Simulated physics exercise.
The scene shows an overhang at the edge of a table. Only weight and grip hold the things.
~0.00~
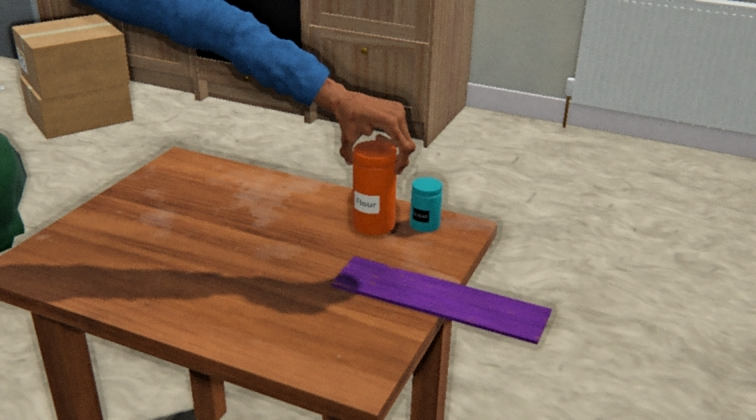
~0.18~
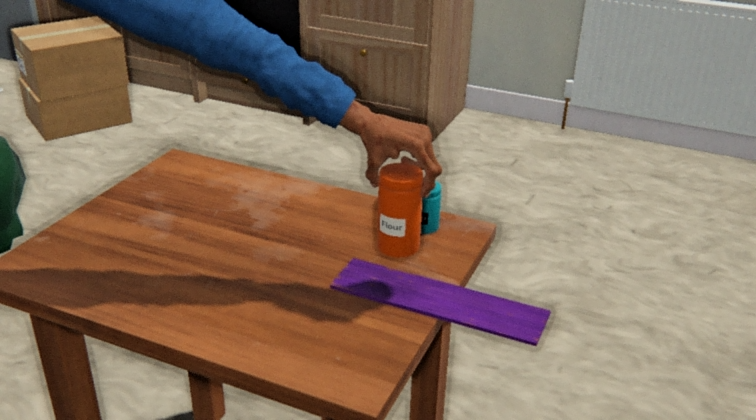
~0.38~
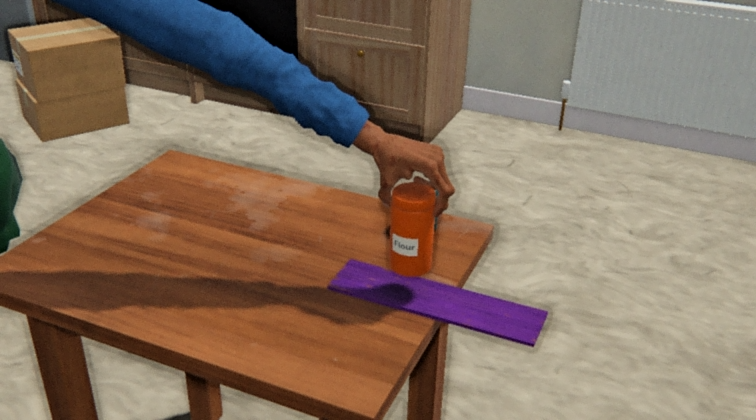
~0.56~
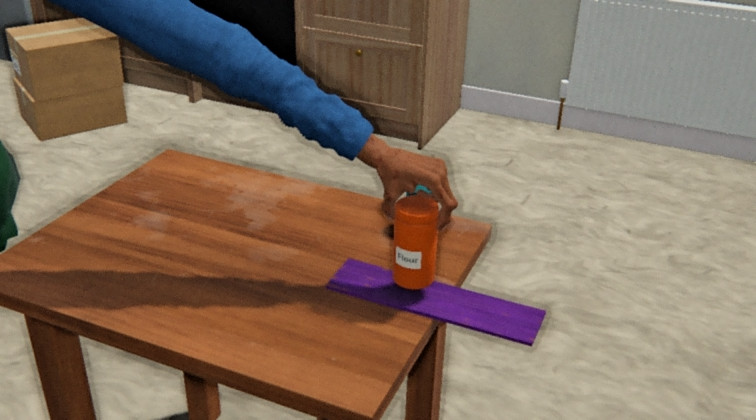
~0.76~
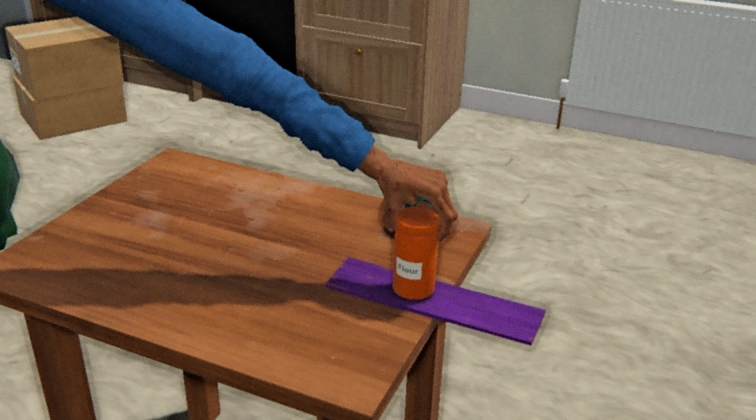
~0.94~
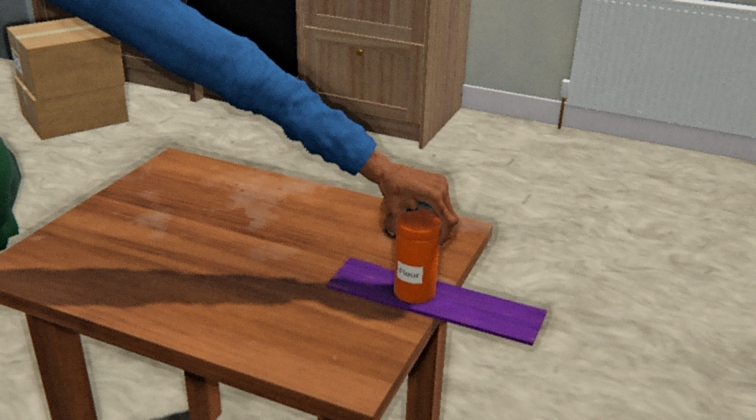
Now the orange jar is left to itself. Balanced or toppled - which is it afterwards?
My guess: It will stay up.
Around 1.44 s, nothing moves.
Around 2.24 s, orange jar resting near (417, 257).
Finally (3.5 s), all 3 still in place. Final places as the last picture's camera would see them, orange jar near (417, 257). The plank keeps its balance.
